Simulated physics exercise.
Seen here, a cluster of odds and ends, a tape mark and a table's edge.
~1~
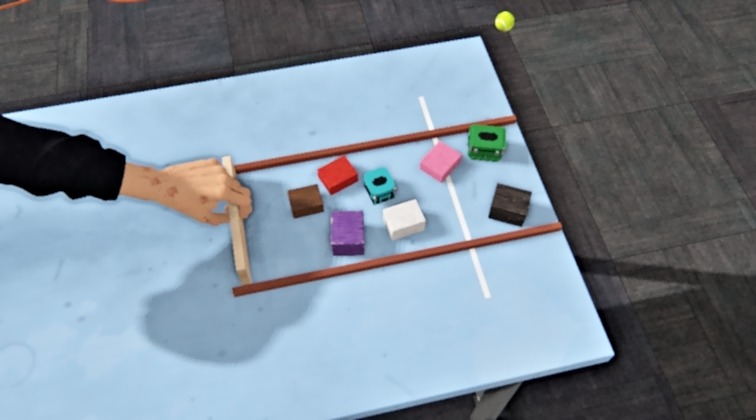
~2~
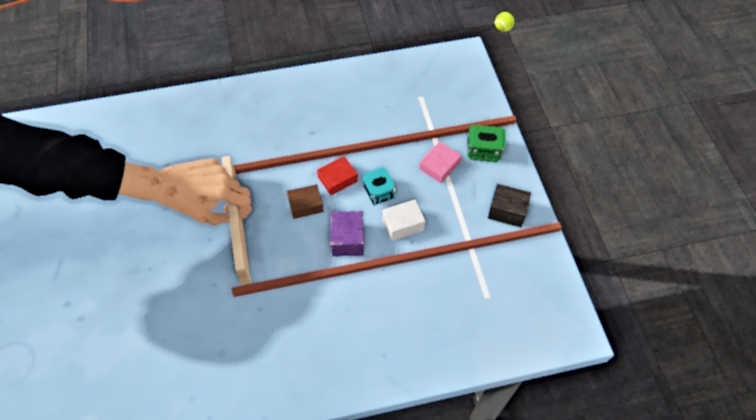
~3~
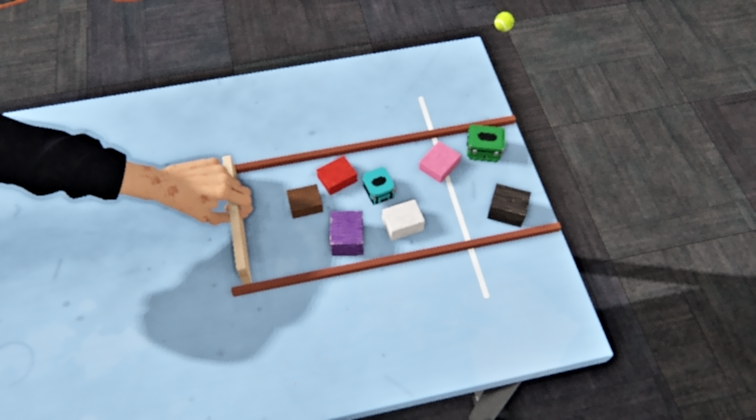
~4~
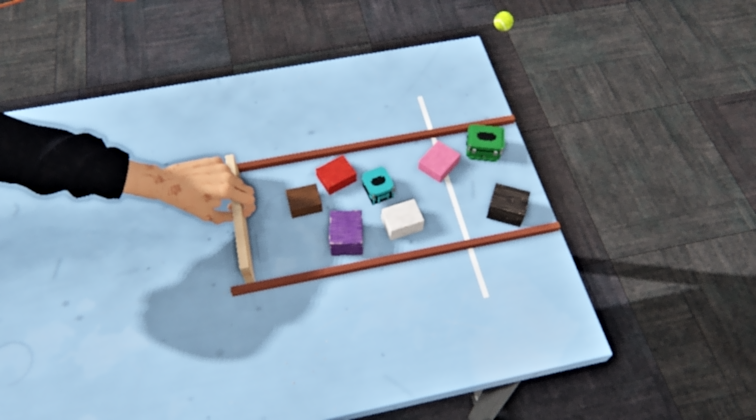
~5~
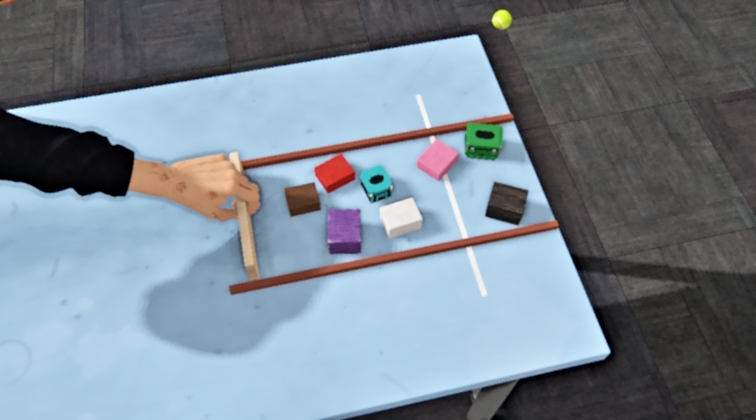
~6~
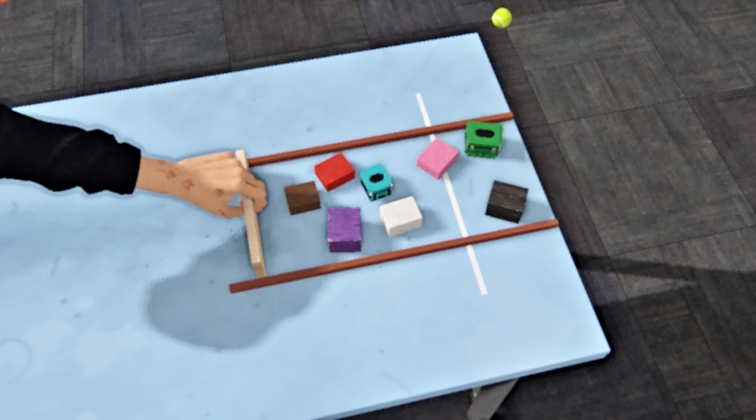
At the start, a hand holds a wooden board upright between two reddish rails on a pale blue table, with colourful blocks and cases scattered to its right around a white tape line. The board stays almost still, then the hand slides it slightly right, while the objects show no clear movement.
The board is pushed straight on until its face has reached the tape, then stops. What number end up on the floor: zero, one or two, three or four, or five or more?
The number that fall off is zero.
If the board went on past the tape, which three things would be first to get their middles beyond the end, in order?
In order: The black block, then the green case, then the white block.
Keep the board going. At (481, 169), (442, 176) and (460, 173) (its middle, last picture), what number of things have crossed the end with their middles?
It would be 2, 0 and 1.
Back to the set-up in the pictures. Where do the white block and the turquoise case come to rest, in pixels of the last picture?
The white block at (505, 198), the turquoise case at (492, 176).
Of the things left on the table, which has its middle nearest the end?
The black block.
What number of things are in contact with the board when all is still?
3 of them.
Early on, none off yet; green case at rest near (483, 140); black block at rest near (506, 202); pink block at rest near (437, 159).
A while later, none off yet; green case at rest near (483, 140); black block at rest near (506, 202); pink block moving near (443, 155).
Finally, the number that fall off is zero.
